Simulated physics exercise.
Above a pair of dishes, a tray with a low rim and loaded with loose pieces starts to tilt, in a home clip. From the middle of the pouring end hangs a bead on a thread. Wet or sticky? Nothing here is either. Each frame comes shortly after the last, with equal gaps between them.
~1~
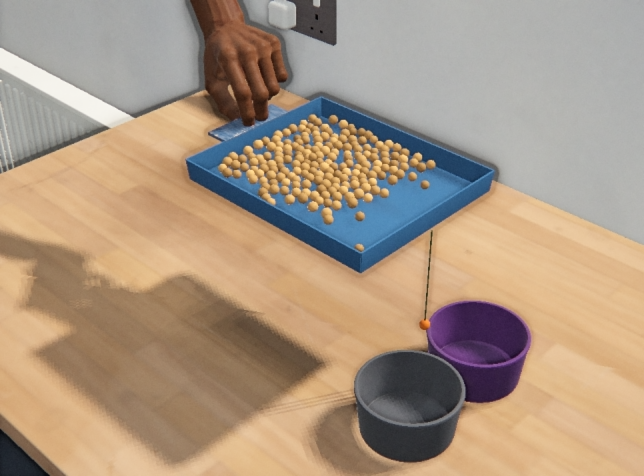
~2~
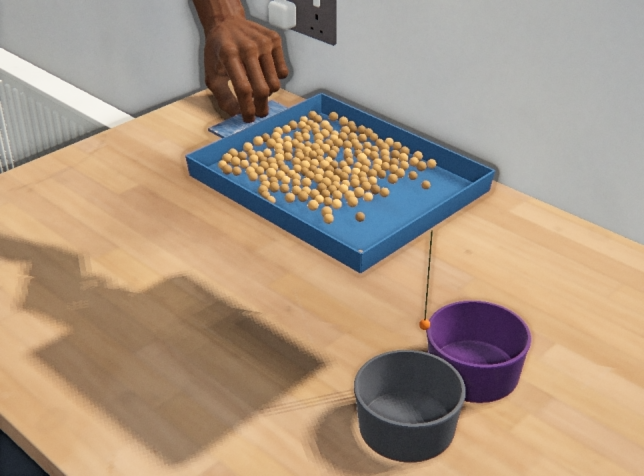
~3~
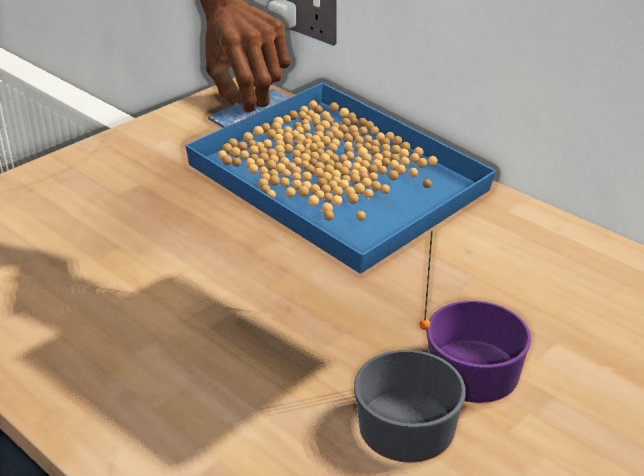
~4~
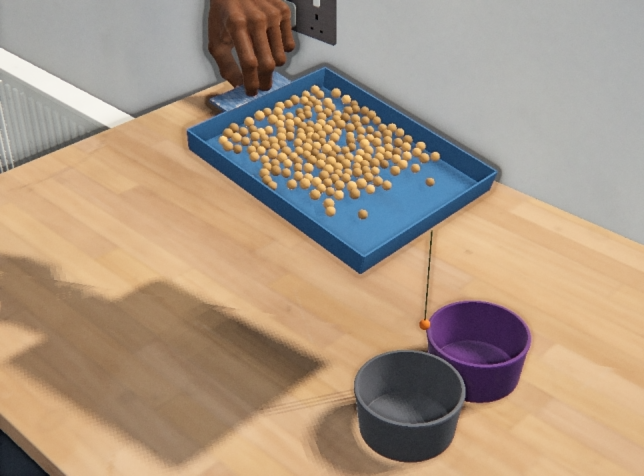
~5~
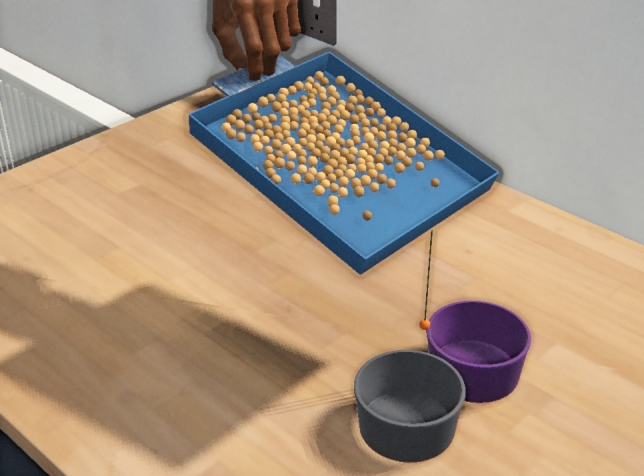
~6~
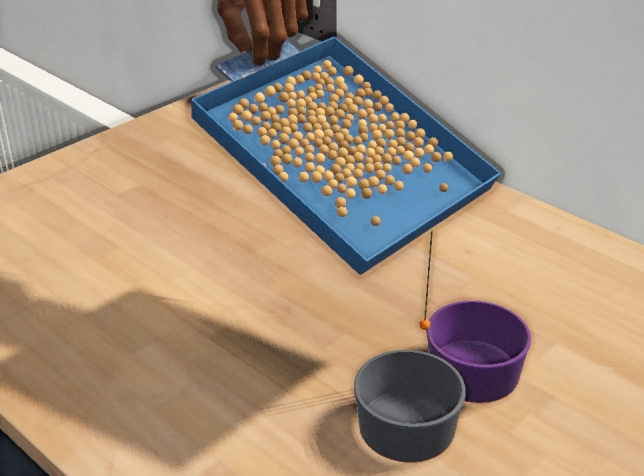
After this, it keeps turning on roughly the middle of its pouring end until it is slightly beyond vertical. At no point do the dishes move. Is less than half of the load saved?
No, more than half is saved.
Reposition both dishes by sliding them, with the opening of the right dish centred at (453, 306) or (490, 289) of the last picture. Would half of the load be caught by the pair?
Earlier try a minority share, later try a minority share.
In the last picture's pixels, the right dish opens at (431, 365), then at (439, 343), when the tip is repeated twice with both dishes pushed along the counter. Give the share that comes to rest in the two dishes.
The first position comes out at 50 per cent, the other at 30 per cent.
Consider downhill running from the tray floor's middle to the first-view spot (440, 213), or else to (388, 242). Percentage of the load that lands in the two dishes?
Lab note: Case 1 near 60 %, case 2 near 70 %.
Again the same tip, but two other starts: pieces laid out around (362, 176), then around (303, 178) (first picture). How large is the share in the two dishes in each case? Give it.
Around 70 in a hundred the first time, around 70 in a hundred the second.
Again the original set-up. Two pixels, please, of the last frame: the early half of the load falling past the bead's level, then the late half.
First near (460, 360), later near (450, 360).
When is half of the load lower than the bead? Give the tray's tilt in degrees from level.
At about 105°.
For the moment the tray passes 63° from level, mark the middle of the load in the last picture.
Near the pixel (425, 215).
Just after the last frame, tray tipped steeply; the larger part on the tray; just a few in the left dish; just a few outside both; about a tenth in the air.
A moment on, tray tipped past a quarter turn; roughly a third on the tray; about a tenth in the left dish; about a tenth in the right dish; about a tenth outside both; roughly a quarter in the air.
Further on, tray tipped past a quarter turn; roughly half in the left dish; roughly a quarter in the right dish; roughly a quarter outside both.
When it is over, tray tipped past a quarter turn; roughly half in the left dish; roughly a quarter in the right dish; roughly a quarter outside both.
